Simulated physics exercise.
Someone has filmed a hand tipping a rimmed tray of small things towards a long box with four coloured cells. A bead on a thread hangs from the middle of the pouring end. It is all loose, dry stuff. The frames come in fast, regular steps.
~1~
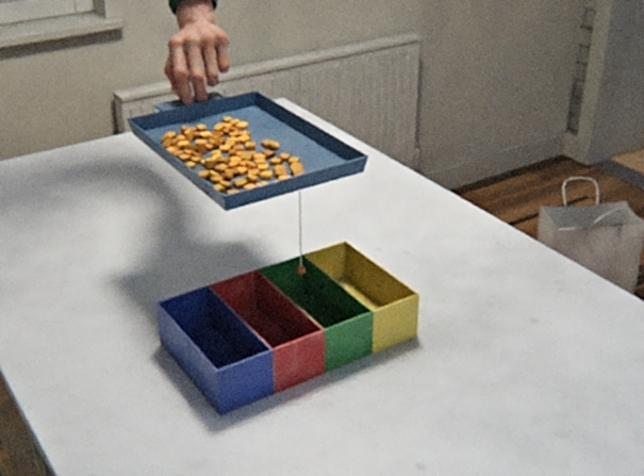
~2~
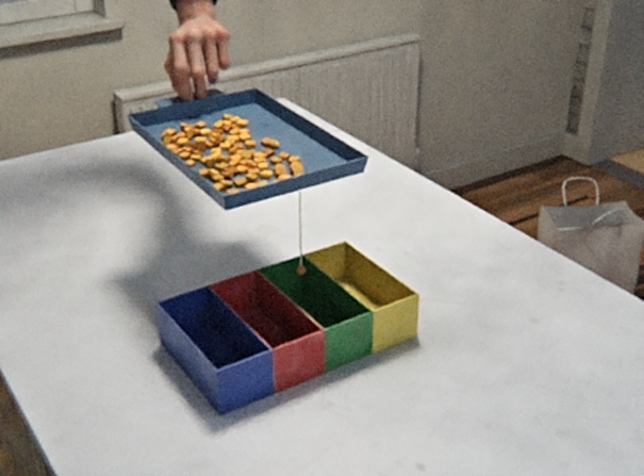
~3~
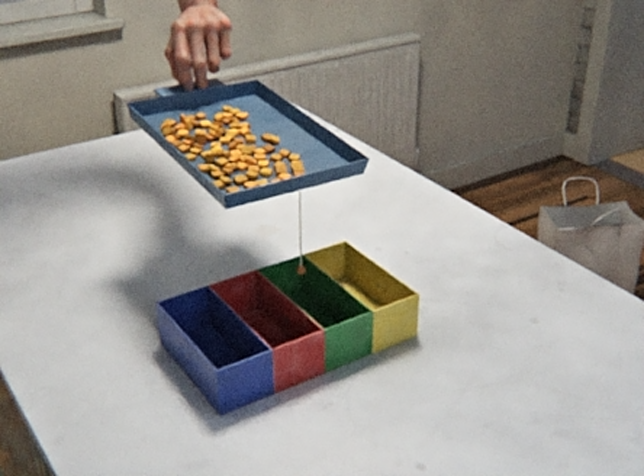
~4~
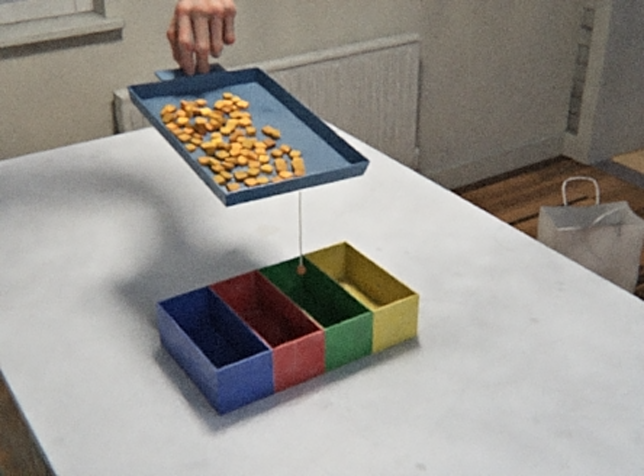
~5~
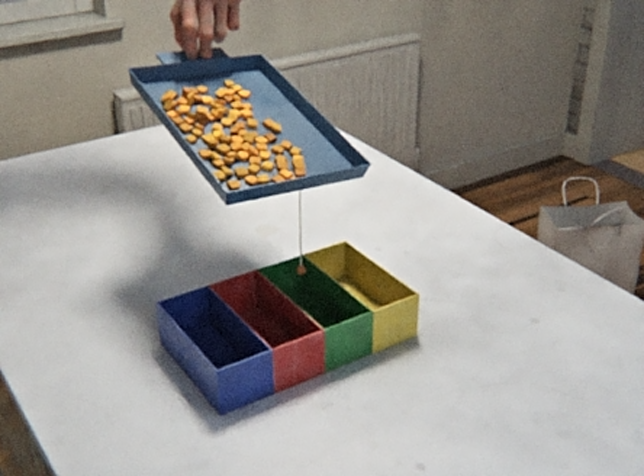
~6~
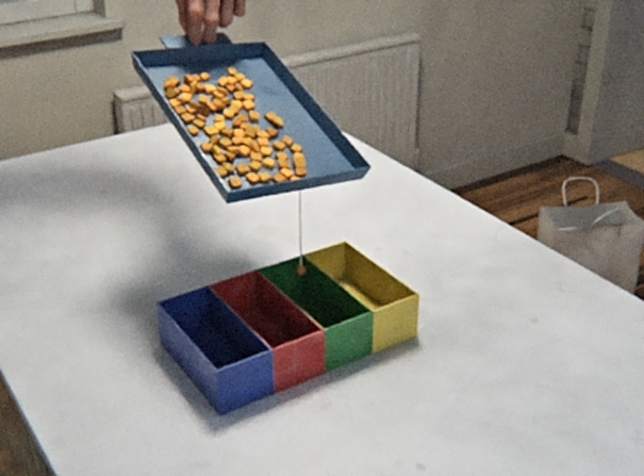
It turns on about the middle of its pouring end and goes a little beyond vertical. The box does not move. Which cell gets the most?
The yellow one ends fullest.
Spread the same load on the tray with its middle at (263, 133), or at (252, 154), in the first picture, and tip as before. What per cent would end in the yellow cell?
Roughly 70 per cent, and 60 per cent.
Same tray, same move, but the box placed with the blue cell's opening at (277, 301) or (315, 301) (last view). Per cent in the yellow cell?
Roughly 0 per cent, and 0 per cent.
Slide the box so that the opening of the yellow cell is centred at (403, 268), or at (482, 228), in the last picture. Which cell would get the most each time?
One: The cell in green. Two: The blue cell.
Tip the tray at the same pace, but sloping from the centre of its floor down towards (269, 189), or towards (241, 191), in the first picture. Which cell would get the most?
At the first place the red one, at the second the red cell.
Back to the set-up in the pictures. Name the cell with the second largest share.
Next in line is that green cell.
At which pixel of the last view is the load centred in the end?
Close to (364, 322).
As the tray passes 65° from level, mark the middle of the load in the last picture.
At about (306, 149).
Shortly afterwards, tray tipped steeply; all but a few on the tray; only a few falling or outside the box.
Next, tray tipped past a quarter turn; the bulk on the tray; a little in the yellow cell; only a few in the green cell; a little falling or outside the box.
Some moments later, tray tipped past a quarter turn; near two thirds in the yellow cell; near a third in the green cell; only a few in the red cell; a little falling or outside the box.
In the end, tray tipped past a quarter turn; near two thirds in the yellow cell; near a third in the green cell; only a few in the red cell; none at all in the blue cell; a little outside the box.
